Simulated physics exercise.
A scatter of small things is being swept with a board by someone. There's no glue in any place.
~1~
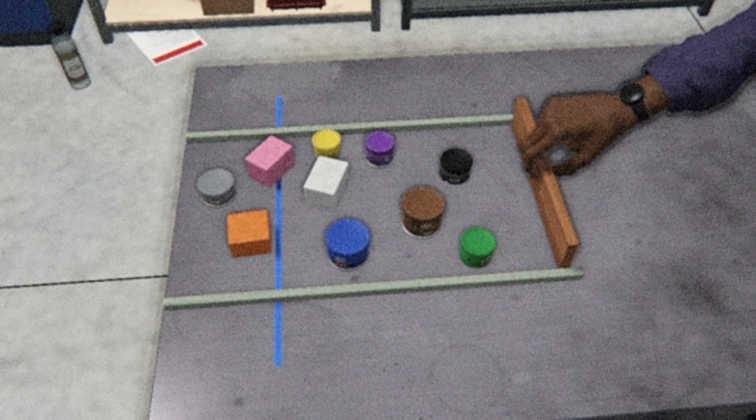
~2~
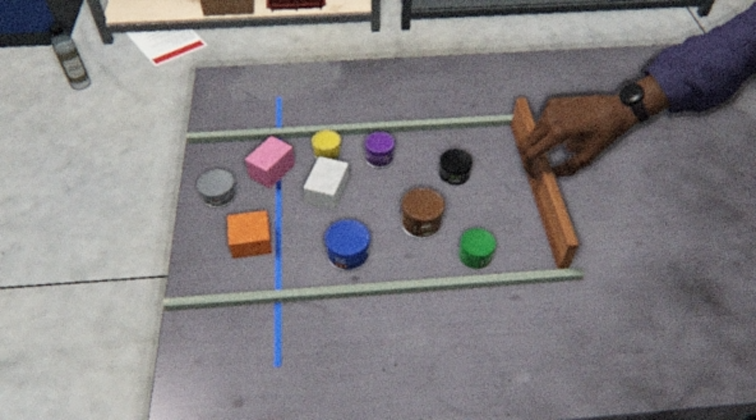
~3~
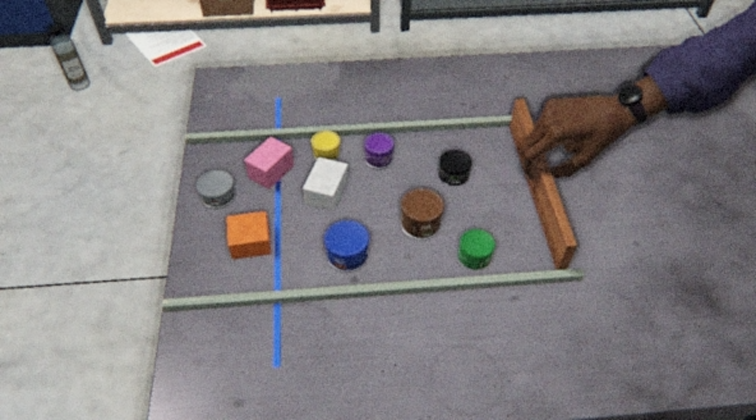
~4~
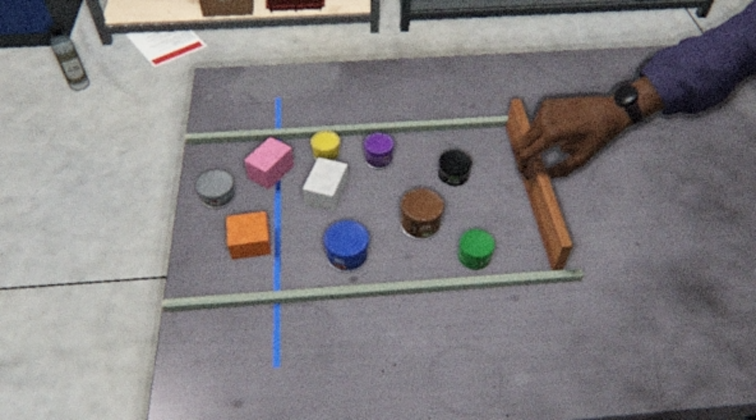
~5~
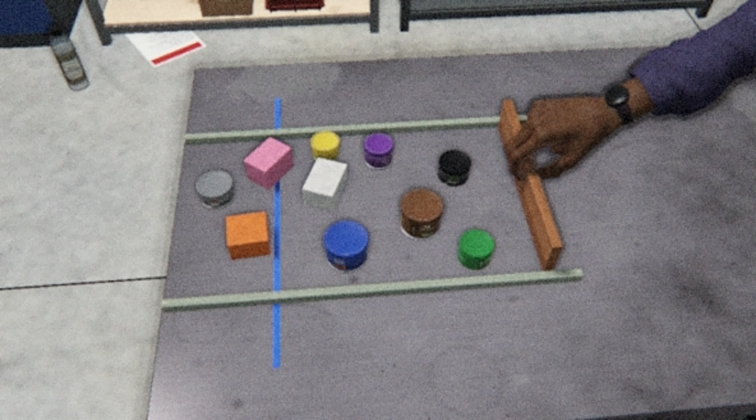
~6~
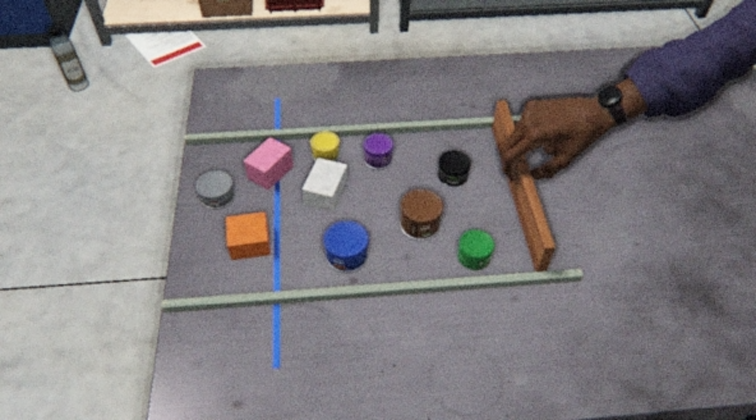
A hand with a dark watch and purple sleeve grips a wooden board at the right of a grey tabletop, seen from above at an angle. Between two pale green strips sit small round tubs in grey, yellow, purple, black, brown, blue and green, with pink, white and orange blocks, near blue tape at left. The hand slides the board slightly left, while the objects and view stay essentially still.
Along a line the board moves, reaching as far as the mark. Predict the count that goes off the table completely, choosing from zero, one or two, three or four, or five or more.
The count is zero.
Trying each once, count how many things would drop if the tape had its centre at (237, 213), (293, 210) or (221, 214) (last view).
The counts: 2, 0 and 3.
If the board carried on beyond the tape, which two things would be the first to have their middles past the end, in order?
Those two would be the grey pot followed by the orange block.
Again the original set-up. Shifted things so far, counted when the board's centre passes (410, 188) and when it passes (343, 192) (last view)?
3 and 7.
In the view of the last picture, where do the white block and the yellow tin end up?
The white block at (236, 201), the yellow tin at (245, 145).
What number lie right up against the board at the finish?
It ends up touching 4.
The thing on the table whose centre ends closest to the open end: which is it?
Grey pot.
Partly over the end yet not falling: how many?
Tally: 0.
Soon after, none off yet; grey pot at rest near (216, 190); orange block at rest near (248, 236); pink block at rest near (269, 164).
After that, none off yet; grey pot at rest near (216, 190); orange block displaced a little near (236, 233); pink block at rest near (267, 164).
In the end, the number that fall off is zero.
